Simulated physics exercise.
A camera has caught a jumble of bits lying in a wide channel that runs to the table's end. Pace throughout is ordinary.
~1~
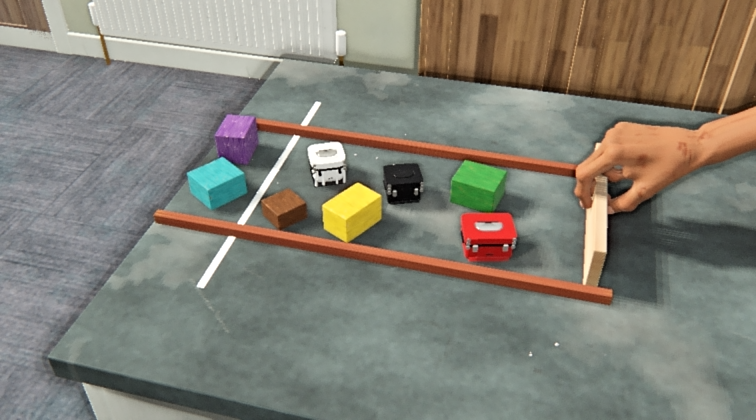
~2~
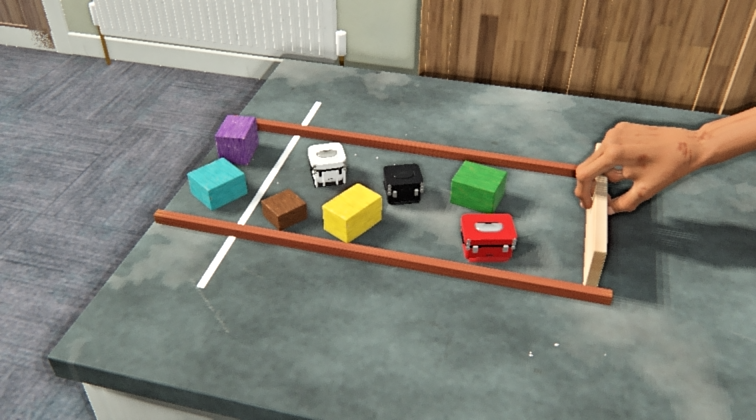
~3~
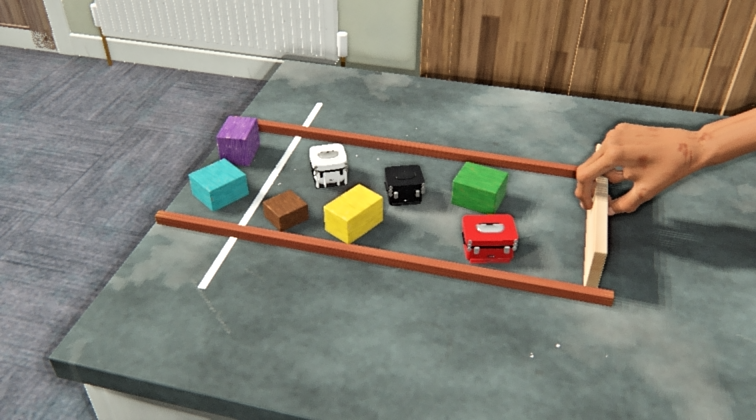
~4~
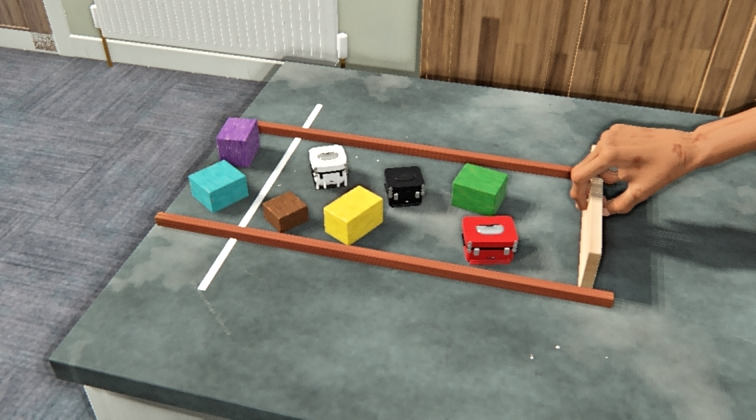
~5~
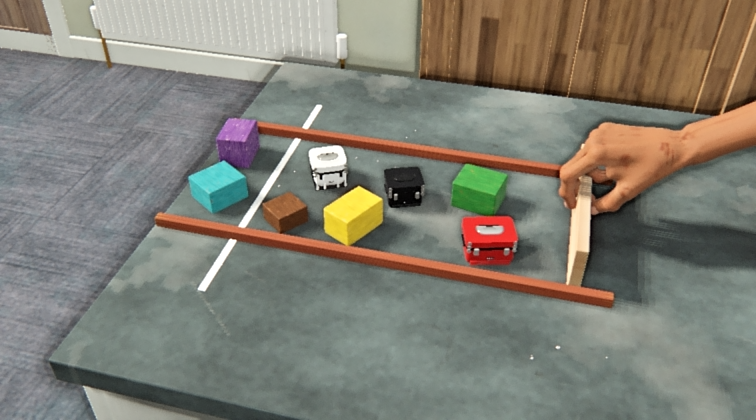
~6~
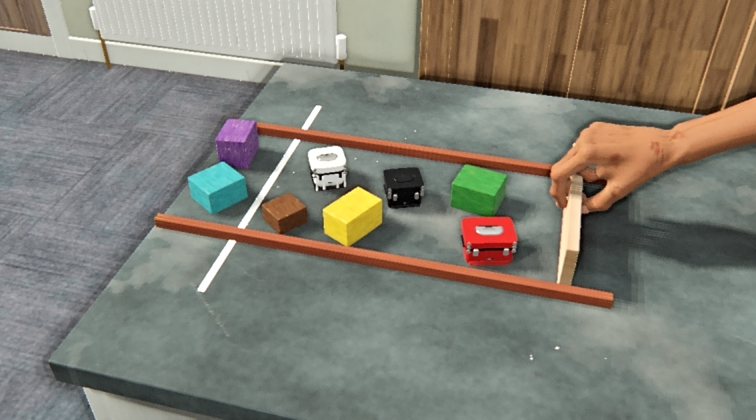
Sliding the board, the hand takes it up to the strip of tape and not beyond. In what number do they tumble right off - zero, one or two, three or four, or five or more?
Three or four tumble off.
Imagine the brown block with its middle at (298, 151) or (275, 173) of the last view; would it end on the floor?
Taking the places in order, it sits tight; it ends up off.
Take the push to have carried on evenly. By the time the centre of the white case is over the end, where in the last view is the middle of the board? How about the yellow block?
Around (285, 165), then around (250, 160).
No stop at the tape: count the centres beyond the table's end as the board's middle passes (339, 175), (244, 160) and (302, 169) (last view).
Per position: 0 / 6 / 1.
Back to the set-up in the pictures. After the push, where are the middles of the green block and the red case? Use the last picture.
The one named first is at (256, 159), the next at (232, 194).
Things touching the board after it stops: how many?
At rest, 2 are in contact.
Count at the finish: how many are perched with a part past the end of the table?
I make it 0.
Early on, none off yet; purple block at rest near (238, 144); turquoise block at rest near (218, 188); brown block at rest near (285, 214).
A while later, none off yet; purple block at rest near (238, 144); turquoise block at rest near (218, 188); brown block moving near (278, 213).
Further along, none off yet; purple block travelled about its own width near (216, 139); turquoise block travelled a little near (204, 182); brown block travelled well along near (206, 210).
Finally, the number that fall off is three or four; lost, white case, brown block, turquoise block and purple block.
